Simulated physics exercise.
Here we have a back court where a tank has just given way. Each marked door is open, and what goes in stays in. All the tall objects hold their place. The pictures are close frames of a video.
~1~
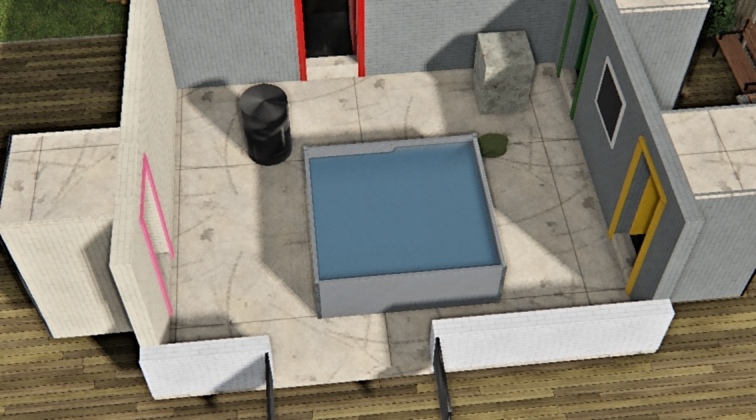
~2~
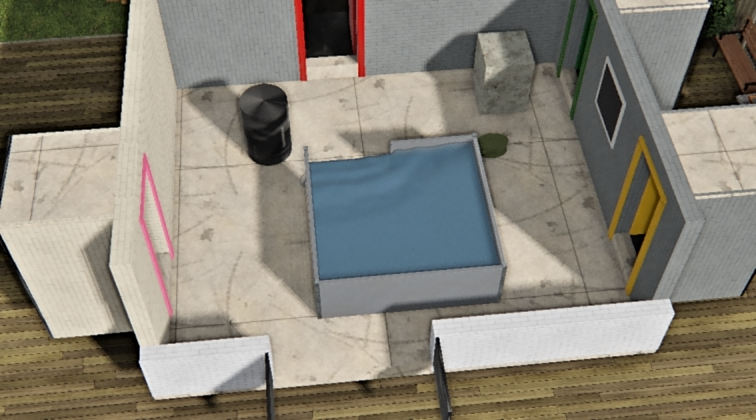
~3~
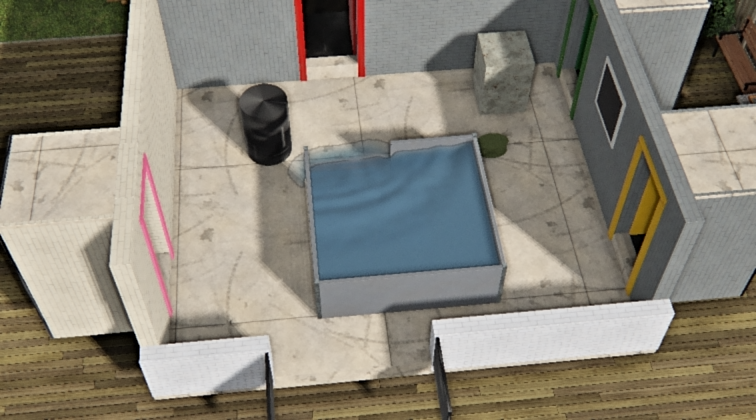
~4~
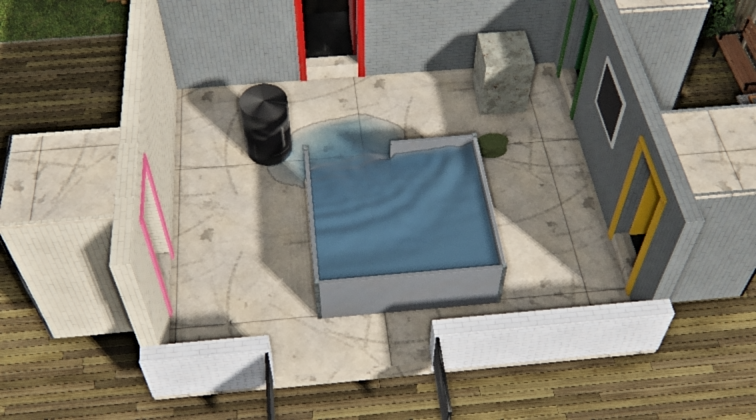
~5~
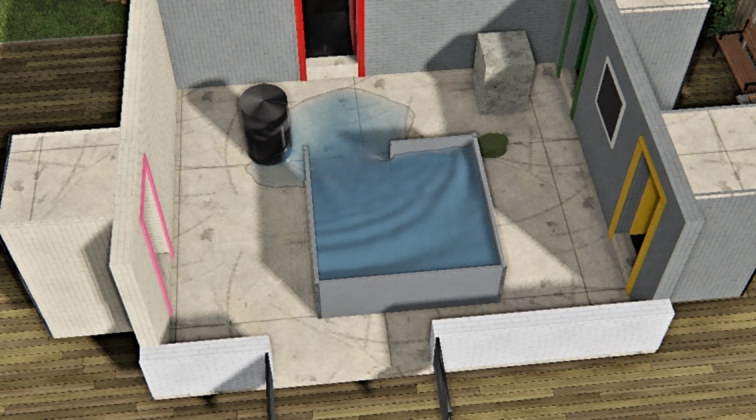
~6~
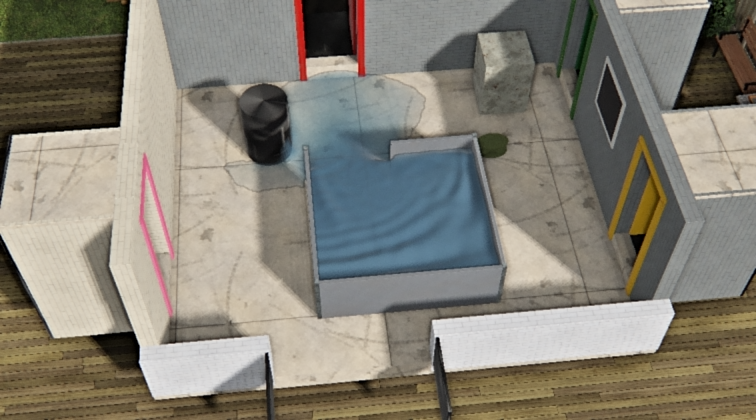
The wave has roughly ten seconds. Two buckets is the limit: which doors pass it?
The green door stays under that; the red door takes more than that; the pink door stays under that; the yellow door stays under that.
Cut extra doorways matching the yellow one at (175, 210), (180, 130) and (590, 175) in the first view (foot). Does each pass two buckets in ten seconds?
In that order: Lets less in, is over, is under.
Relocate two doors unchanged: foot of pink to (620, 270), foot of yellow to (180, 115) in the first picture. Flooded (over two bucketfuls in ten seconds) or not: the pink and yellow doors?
In short: The pink one keeps below it; the yellow one lets more in.
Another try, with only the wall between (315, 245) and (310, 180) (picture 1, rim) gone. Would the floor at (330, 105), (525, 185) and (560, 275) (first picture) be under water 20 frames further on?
One after the other: Wet, dry, free of water.
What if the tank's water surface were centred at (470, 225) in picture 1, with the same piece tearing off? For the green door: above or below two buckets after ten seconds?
Green lets less in.
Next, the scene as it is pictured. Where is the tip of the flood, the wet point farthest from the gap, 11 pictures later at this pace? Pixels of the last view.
I would point to (555, 68).
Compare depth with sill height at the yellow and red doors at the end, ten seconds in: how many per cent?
Near 60 and 50 in a hundred.
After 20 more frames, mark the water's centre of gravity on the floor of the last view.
Roughly at (368, 183).
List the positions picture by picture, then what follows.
In the first frame, the open tank at (400, 208) is whole and still.
In the second frame, water pours out on the open tank's far side and has run to a hidden place.
In the third frame, water pours out on the open tank's far side and has run to (301, 158).
In the fourth frame, water pours out on the open tank's far side and has run to (369, 118).
In the fifth frame, the front is at (355, 92), out from the gap on the open tank's far side.
In the sixth frame, the front is at (299, 81), out from the gap on the open tank's far side.
A moment on, water covers 30 % of the floor; the green door not reached, the red door over two buckets in, the pink door not reached, the yellow door not reached.
Next, water covers 40 % of the floor; the green door not reached, the red door far over two buckets in, the pink door not reached, the yellow door not reached.
Then, water covers 60 % of the floor; the green door wet at the sill, nothing in, the red door far over two buckets in, the pink door wet at the sill, nothing in, the yellow door not reached.
Later, water covers 95 % of the floor; the green door under two buckets in, the red door far over two buckets in, the pink door wet at the sill, nothing in, the yellow door wet at the sill, nothing in.
In the end, water covers 95 % of the floor; the green door under two buckets in, the red door far over two buckets in, the pink door wet at the sill, nothing in, the yellow door wet at the sill, nothing in.
